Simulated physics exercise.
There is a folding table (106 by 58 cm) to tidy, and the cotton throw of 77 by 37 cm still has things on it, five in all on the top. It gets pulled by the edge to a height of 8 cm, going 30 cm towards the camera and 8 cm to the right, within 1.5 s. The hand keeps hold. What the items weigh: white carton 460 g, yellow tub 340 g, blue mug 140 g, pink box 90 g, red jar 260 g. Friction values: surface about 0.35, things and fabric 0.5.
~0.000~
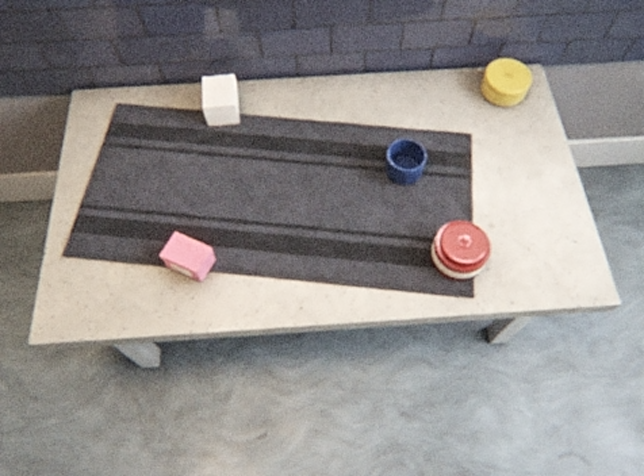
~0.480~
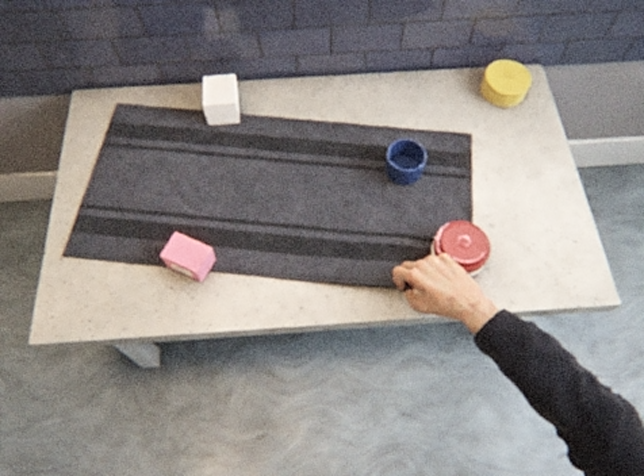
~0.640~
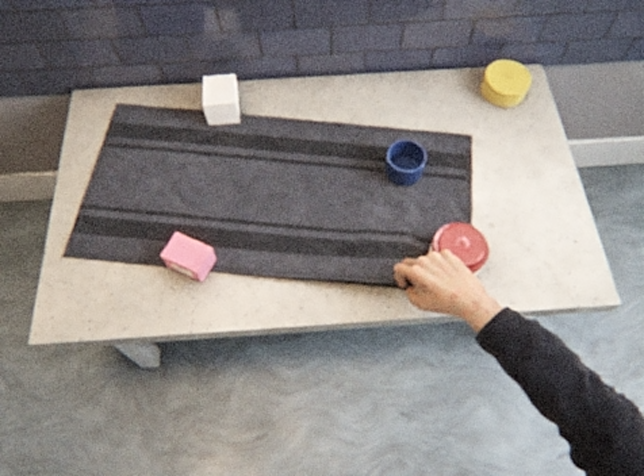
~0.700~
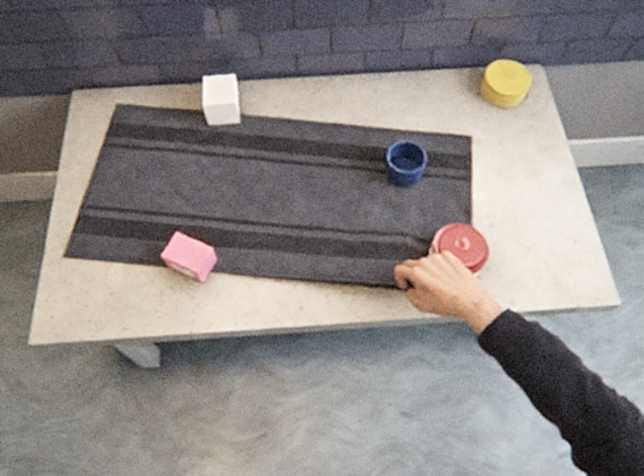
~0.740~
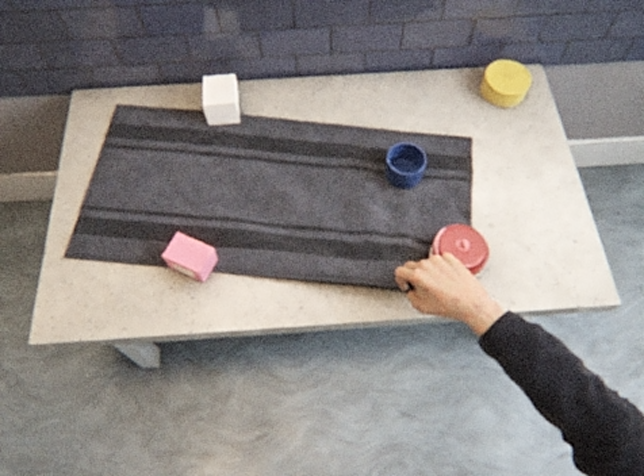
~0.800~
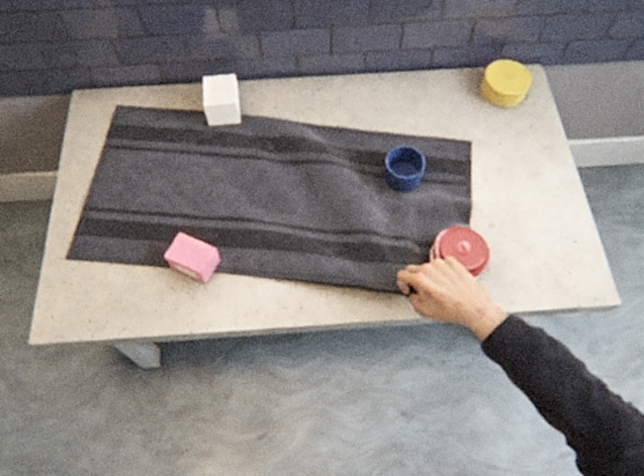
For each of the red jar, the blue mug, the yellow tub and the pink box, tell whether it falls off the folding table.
Red jar: Falls; blue mug: Falls; yellow tub: Stays; pink box: Falls.
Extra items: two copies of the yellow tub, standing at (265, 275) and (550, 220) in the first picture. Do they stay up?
Off the top, still on top.
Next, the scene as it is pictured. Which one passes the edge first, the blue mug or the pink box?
Pink.
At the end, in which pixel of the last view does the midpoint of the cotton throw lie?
About (387, 328).
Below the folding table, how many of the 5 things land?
3.
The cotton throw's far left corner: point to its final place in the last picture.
That corner settles near pixel (245, 172) in the last view.
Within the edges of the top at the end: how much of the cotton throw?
About 45 per cent.
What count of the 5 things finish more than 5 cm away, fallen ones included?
3 of them.
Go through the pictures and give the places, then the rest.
In the first picture, red jar (465, 242); blue mug (407, 154); yellow tub (509, 75); pink box (185, 252); cotton throw corners (62, 256) (117, 103) (472, 134) (474, 298).
In the second picture, cotton throw corners (63, 256) (117, 103); grip (404, 288).
In the third picture, red jar (463, 244); cotton throw corners (63, 257) (117, 104); grip (405, 285).
In the fourth picture, cotton throw corners (64, 257) (117, 104); grip (406, 287).
In the fifth picture, cotton throw corners (64, 258) (117, 104); grip (407, 288).
In the sixth picture, red jar (464, 248); blue mug (405, 162); yellow tub (509, 76); pink box (190, 252); cotton throw corners (66, 259) (117, 105) (472, 141); grip (408, 292).
At 1.1 s, 95 % of the cotton throw is still over the top; blue mug 9 cm off its start, red jar 8 cm off its start, pink box 7 cm off its start.
At 1.5 s, 80 % of the cotton throw is still over the top; blue mug 20 cm off its start, red jar over the edge, pink box 14 cm off its start.
At 1.8 s, 65 % of the cotton throw is still over the top; blue mug 29 cm off its start at (458, 290), red jar over the edge, pink box over the edge.
At 2.1 s, 50 % of the cotton throw is still over the top; blue mug 38 cm off its start, pink box over the edge, red jar over the edge.
At 3.7 s, 45 % of the cotton throw is still over the top; blue mug over the edge, pink box over the edge, red jar over the edge, yellow tub 0 cm off its start at (509, 76).
